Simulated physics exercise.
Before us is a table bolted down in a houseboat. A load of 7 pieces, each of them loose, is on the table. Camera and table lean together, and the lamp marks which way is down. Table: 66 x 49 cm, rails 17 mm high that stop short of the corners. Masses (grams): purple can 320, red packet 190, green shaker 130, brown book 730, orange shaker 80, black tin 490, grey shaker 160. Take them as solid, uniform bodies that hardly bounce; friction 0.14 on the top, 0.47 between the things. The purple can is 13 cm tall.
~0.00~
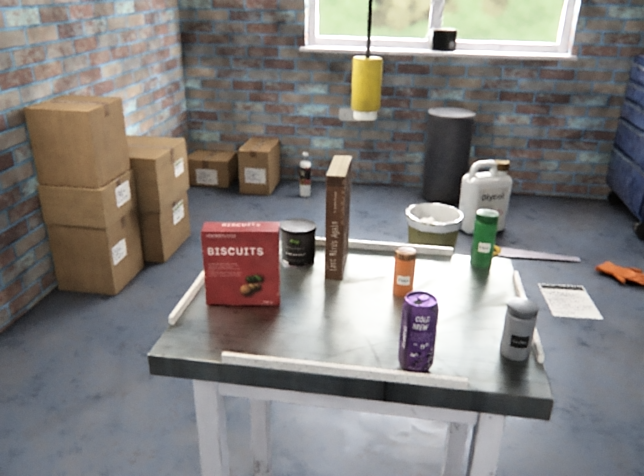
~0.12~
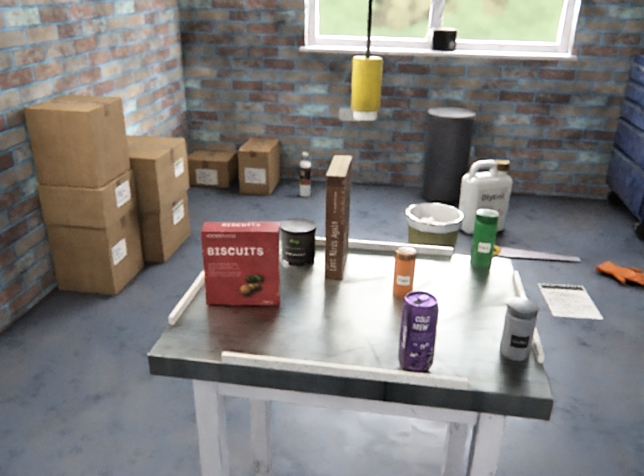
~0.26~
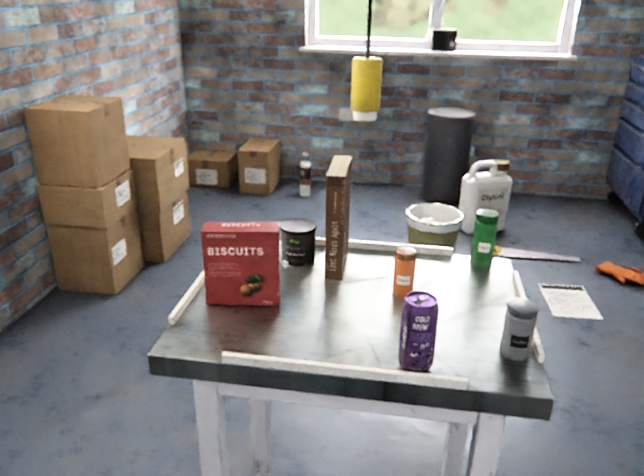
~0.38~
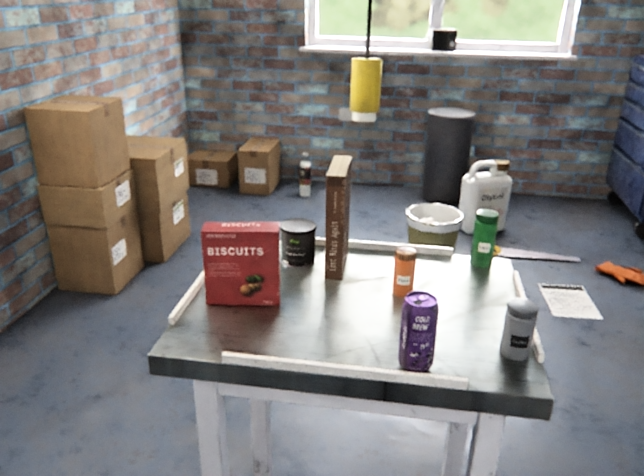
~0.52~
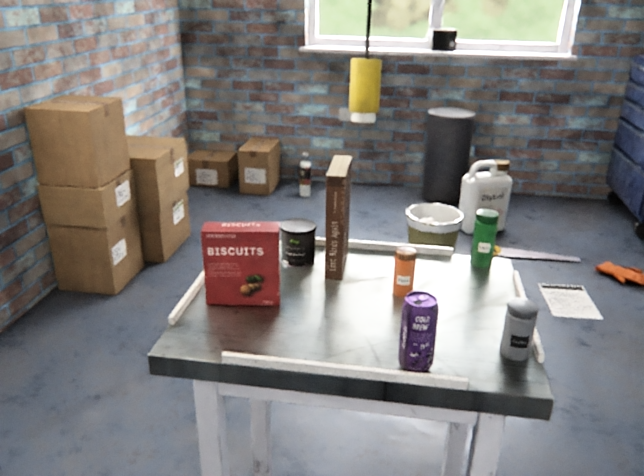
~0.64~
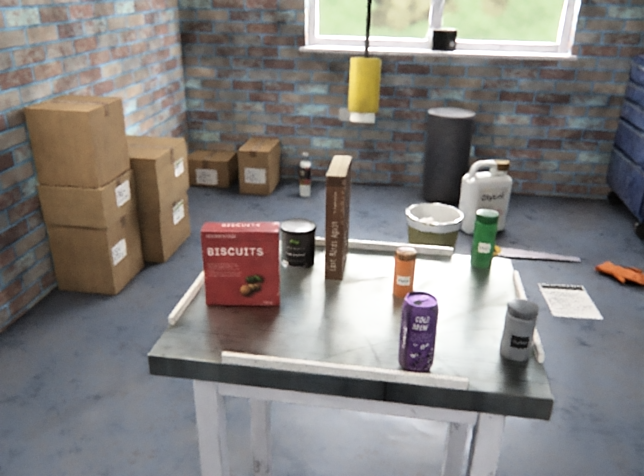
The hanging yellow lamp drifted very slightly to the left, while the red biscuit packet, brown book, purple can, black tin and shakers all stayed in place on the table.
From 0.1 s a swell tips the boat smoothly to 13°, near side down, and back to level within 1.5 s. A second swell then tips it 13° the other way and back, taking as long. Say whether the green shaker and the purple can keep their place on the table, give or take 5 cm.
The green shaker holds its spot; the purple can gets shifted.
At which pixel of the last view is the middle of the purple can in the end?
At about (419, 290).
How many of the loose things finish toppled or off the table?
In all, 1.
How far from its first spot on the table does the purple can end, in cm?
About 15 cm.
After 1.04 s, boat heeled 11°, near side down; green shaker slid 7 cm near (487, 252); red packet slid 7 cm; brown book slid 7 cm.
After 1.44 s, boat heeled 1°, near side down; grey shaker now off the table; green shaker slid 20 cm near (494, 279); red packet tipped 6° from how it sat.
After 2.24 s, boat heeled 12°, far side down; green shaker slid 21 cm near (494, 281); orange shaker slid 21 cm; red packet slid 18 cm.
After 2.74 s, boat heeled 6°, far side down; purple can slid 10 cm near (419, 303); green shaker slid 7 cm near (487, 252); orange shaker slid 9 cm.
At rest (3.6 s), off the table, grey shaker; not toppled but over 5 cm from the start, purple can and orange shaker; the other 4 in place, give or take 5 cm. In the last view, green shaker near (484, 239), purple can near (419, 290).
